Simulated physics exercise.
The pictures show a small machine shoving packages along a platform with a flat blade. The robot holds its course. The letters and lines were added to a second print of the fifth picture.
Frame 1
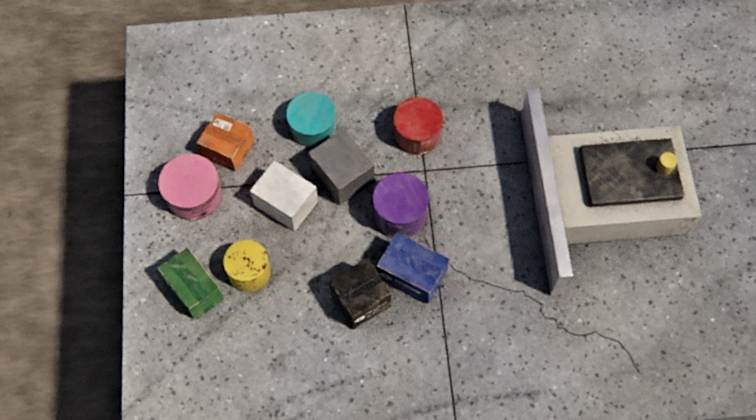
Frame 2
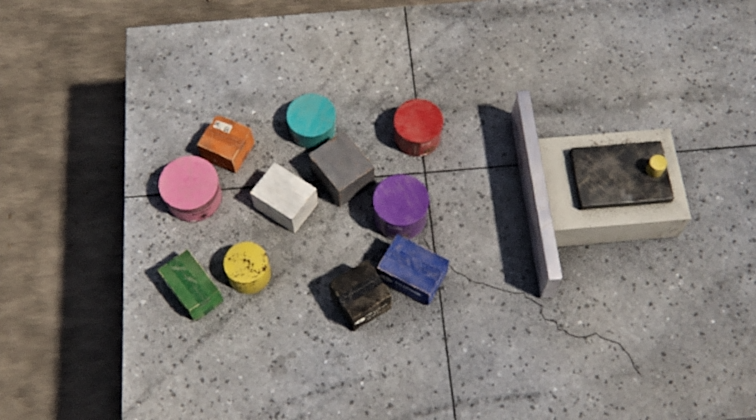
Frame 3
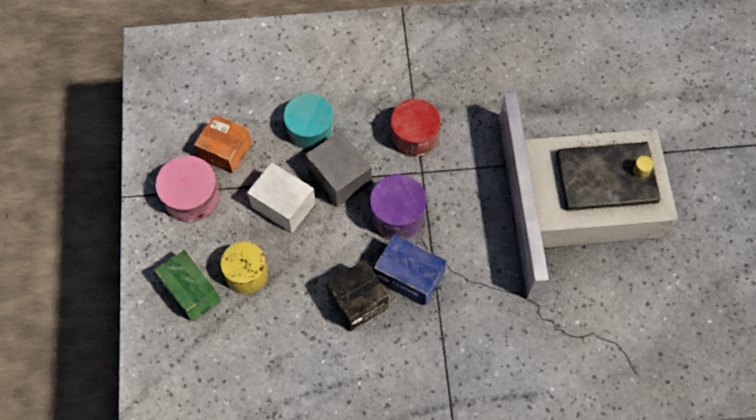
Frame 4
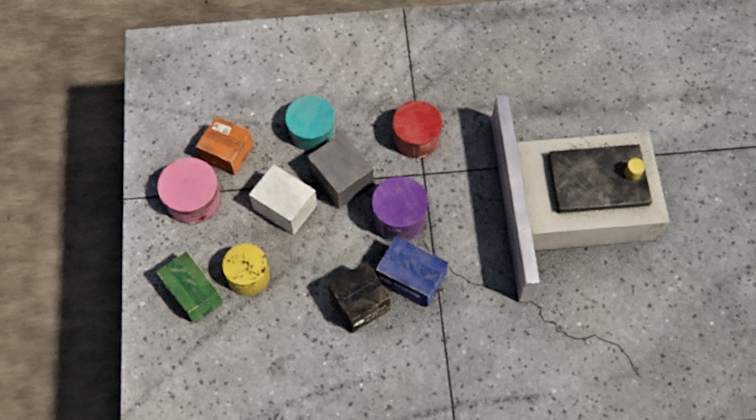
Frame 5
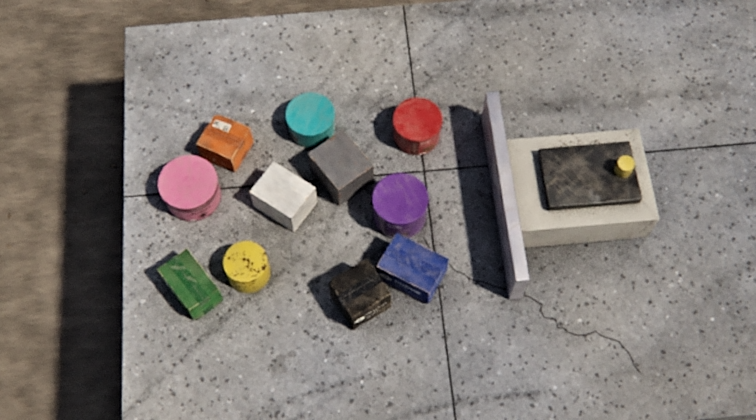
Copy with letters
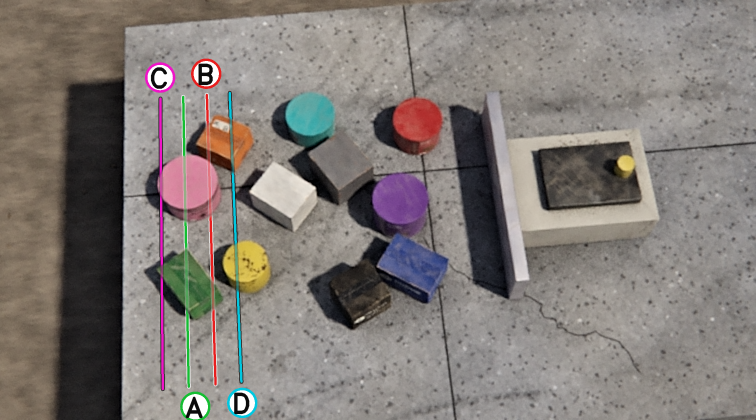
In this clip, a small machine with a wide flat blade moves slowly left across a speckled stone platform toward a scattered group of colourful round and boxy packages, which stay in place, untouched by the blade.
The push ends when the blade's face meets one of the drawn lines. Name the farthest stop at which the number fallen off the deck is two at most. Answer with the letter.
No third one falls up to B.
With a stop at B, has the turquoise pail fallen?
No.
On the marked copy, A at (186, 233); B at (211, 230); C at (161, 235); D at (235, 228).
Following B. Soon after the start, robot (476, 185); black box (344, 305); red pail (359, 132).
Later, robot (368, 194); pink pail (174, 184); green parcel (187, 287).
In the end, robot (286, 201); green parcel (121, 313); pink pail (127, 173); none fallen.
As for the rest, A drops five; C drops five; D is within the limit but short.
